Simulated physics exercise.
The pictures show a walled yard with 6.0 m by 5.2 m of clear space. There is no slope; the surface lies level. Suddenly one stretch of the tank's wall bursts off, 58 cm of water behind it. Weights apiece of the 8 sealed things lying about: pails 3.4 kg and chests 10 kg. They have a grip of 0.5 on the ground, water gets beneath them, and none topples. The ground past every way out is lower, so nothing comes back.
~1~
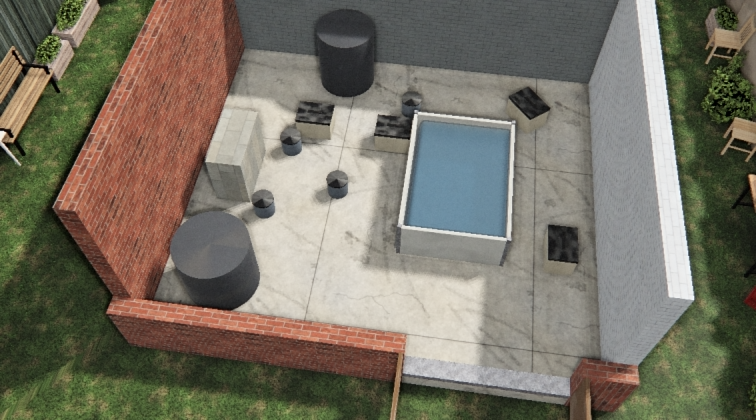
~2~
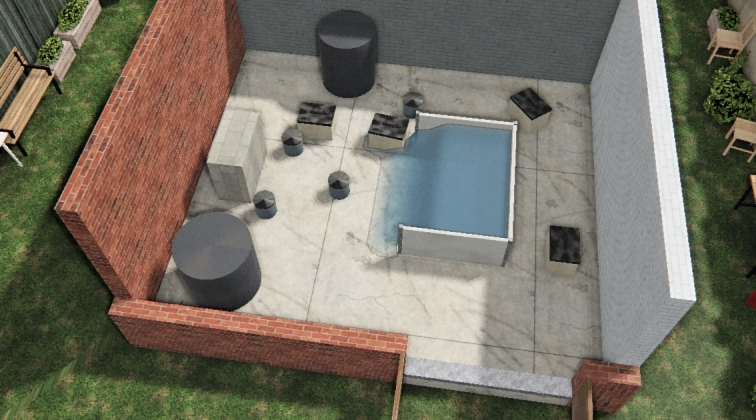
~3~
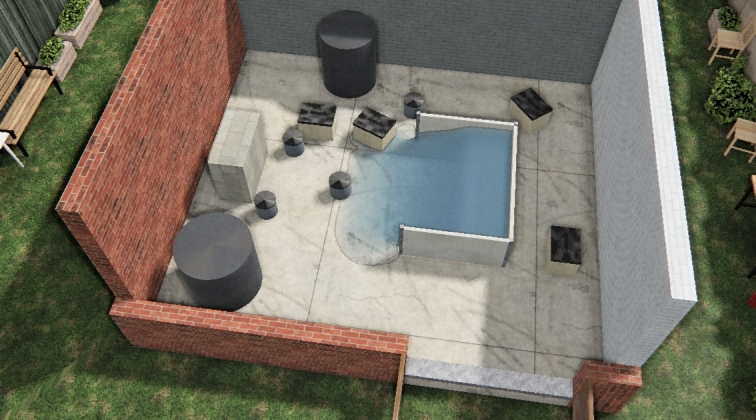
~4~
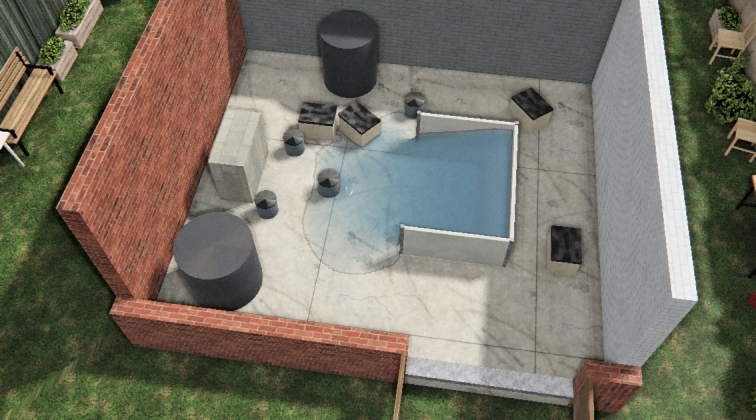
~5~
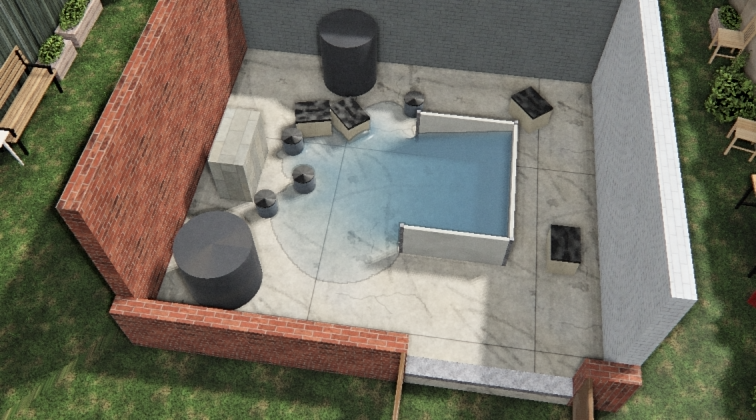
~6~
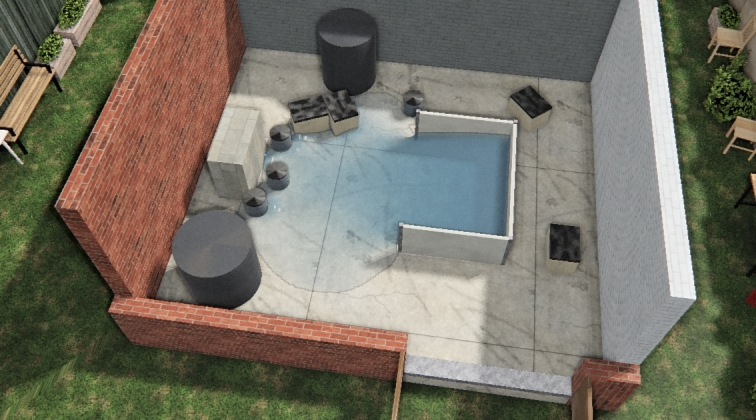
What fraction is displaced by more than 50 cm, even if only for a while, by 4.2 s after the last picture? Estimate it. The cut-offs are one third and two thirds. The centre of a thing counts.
A third to two thirds.
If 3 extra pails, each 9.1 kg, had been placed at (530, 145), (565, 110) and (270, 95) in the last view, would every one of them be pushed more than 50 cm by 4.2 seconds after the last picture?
Taking them one by one: It stays within, then it stays within, then it goes beyond.
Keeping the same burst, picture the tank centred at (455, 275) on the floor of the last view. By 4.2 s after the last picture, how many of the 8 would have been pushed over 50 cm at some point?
In that case 4 of them.
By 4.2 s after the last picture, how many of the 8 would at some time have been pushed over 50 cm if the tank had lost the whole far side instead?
So the tally would be 7.
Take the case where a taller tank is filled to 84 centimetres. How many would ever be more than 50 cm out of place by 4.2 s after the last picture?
Under that setup the answer is 6.
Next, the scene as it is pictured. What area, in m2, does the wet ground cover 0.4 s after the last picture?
Roughly 11.5 m2 of it is wet.
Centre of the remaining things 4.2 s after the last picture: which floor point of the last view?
The average lands around (350, 136).
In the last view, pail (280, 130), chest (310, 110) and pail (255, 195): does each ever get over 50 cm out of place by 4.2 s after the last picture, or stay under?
In that order: Past it, past it, past it.
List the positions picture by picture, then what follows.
A chest at (394, 126), on the bottom; a pail at (337, 179), on the bottom; water covers 2.8 m2; 0 of 8 have shifted, in the first frame.
A chest at (389, 125), on the bottom, 10 cm from its start; a pail at (339, 180) rests on the ground; water covers 3.7 m2; 1 of 8 have shifted, in the second frame.
A chest at (374, 122) rests on the ground, 35 cm from its start; a pail at (339, 180) rests on the ground; water covers 4.9 m2; 1 of 8 have shifted, in the third frame.
A chest at (359, 117), on the bottom, 61 cm from its start; a pail at (328, 178) rests on the ground, 17 cm from its start; 6.2 m2 under water; 2 of 8 have shifted, in the fourth frame.
A chest at (350, 112), on the bottom, 77 cm from its start; a pail at (303, 174), on the bottom, 54 cm from its start; 7.8 m2 under water; 3 of 8 have shifted, in the fifth frame.
A chest at (340, 105), on the bottom, 95 cm from its start; a pail at (277, 170), on the bottom, 93 cm from its start; water covers 9.1 m2; 5 of 8 have shifted, in the sixth frame.
Then, 0.4 s after the last picture 4 of 8 are over 50 cm from their spots; 1 afloat.
Then, 1.5 s after the last picture 5 of 8 are over 50 cm from their spots; 4 afloat.
Then, 2.8 s after the last picture 5 of 8 are over 50 cm from their spots; 5 afloat.
Then, 4.2 s after the last picture 5 of 8 are over 50 cm from their spots, and 5 have been at some point; 5 afloat.
